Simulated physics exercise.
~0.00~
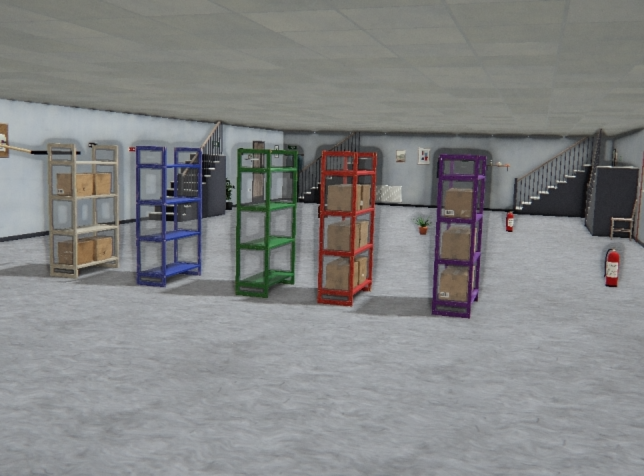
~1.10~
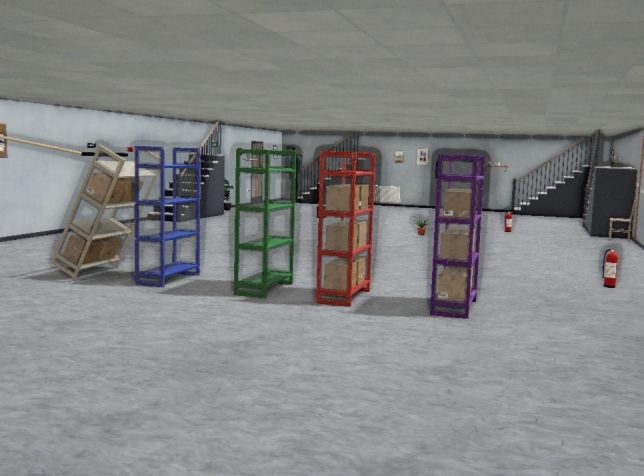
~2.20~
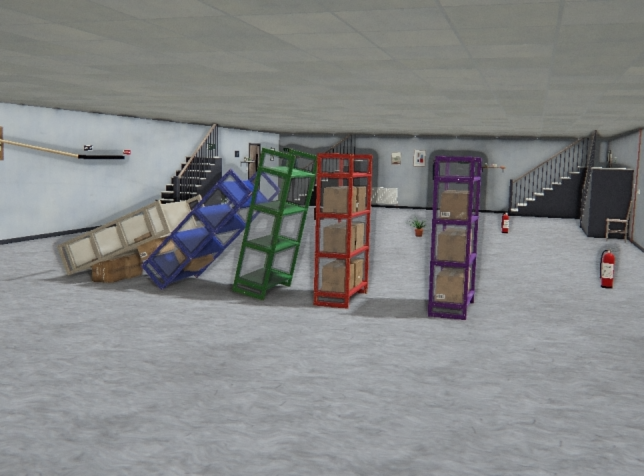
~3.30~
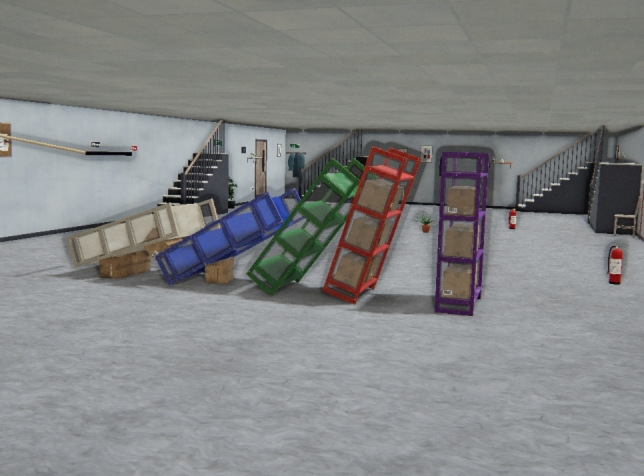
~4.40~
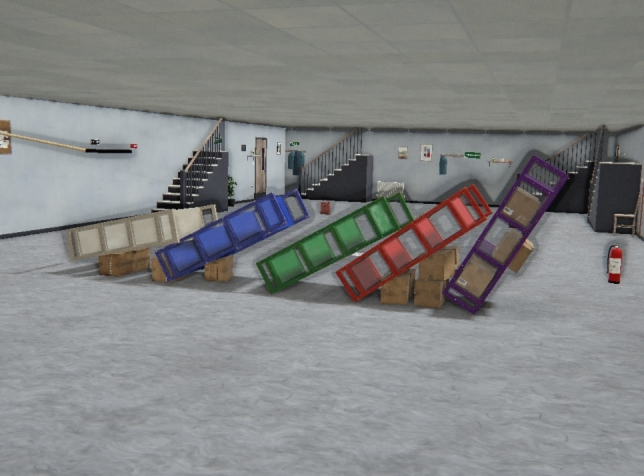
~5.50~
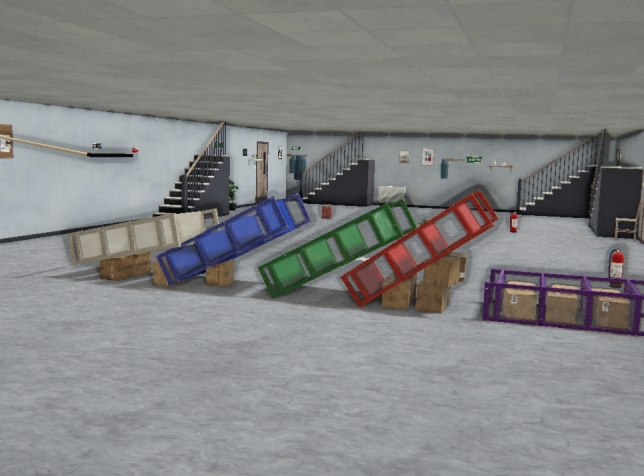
The clip opens on five shelving units, cream, blue, green, red and purple, standing in a row across a grey hall, some loaded with cartons. A pole at the left pushes toward the cream unit, which tips right into the blue one. The blue unit leans over against the green, and cartons drop beneath the falling shelves. The green then tilts into the red, which topples toward the purple. Finally the purple unit goes over and lands flat at the right, its cartons still inside, while the other four rest slanted, none left upright.
